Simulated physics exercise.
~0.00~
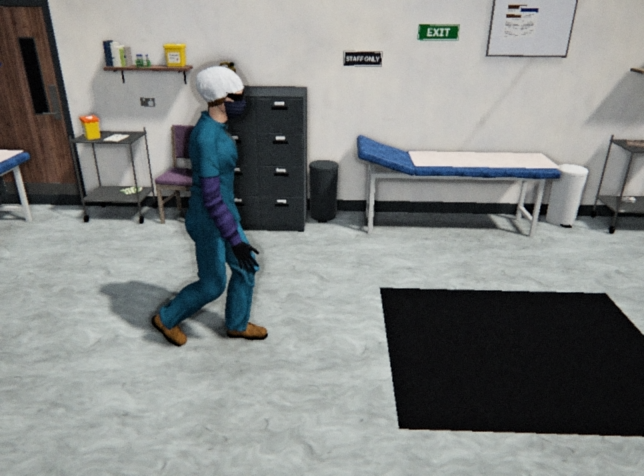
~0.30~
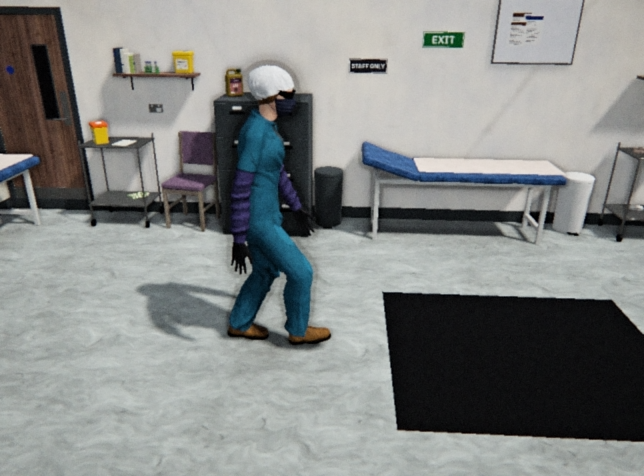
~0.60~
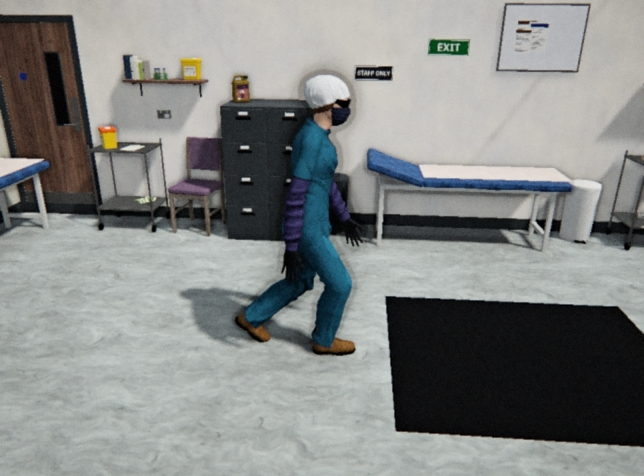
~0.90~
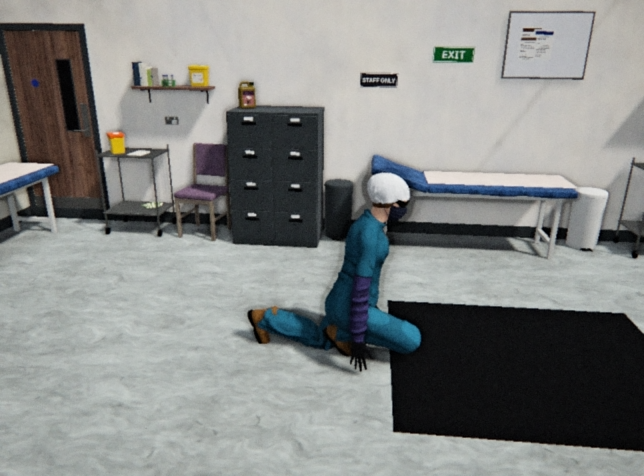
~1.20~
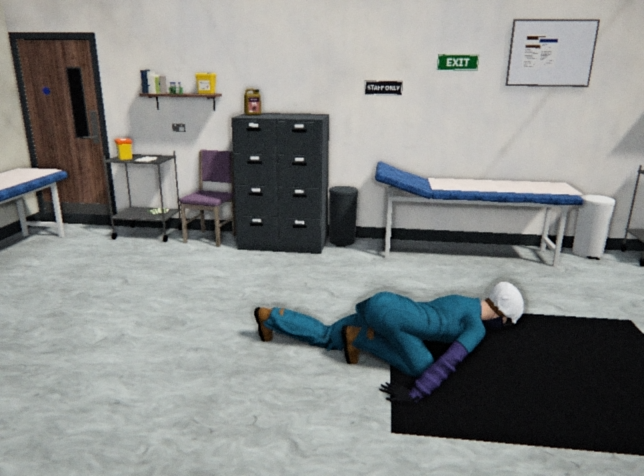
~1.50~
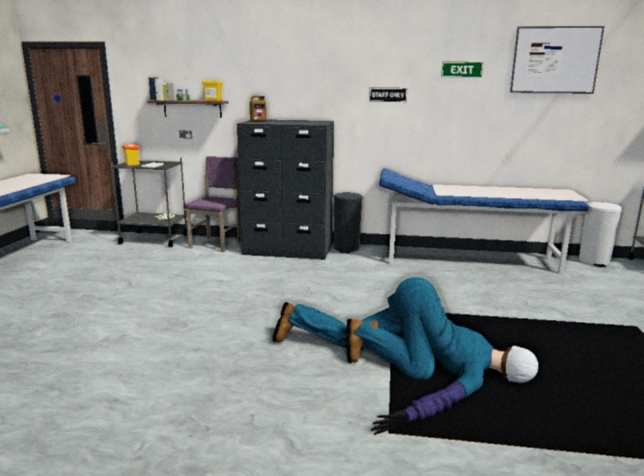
Clinic room, person in teal overalls and white cap walking right, dropping to the knees and slumping face-down onto a black mat.
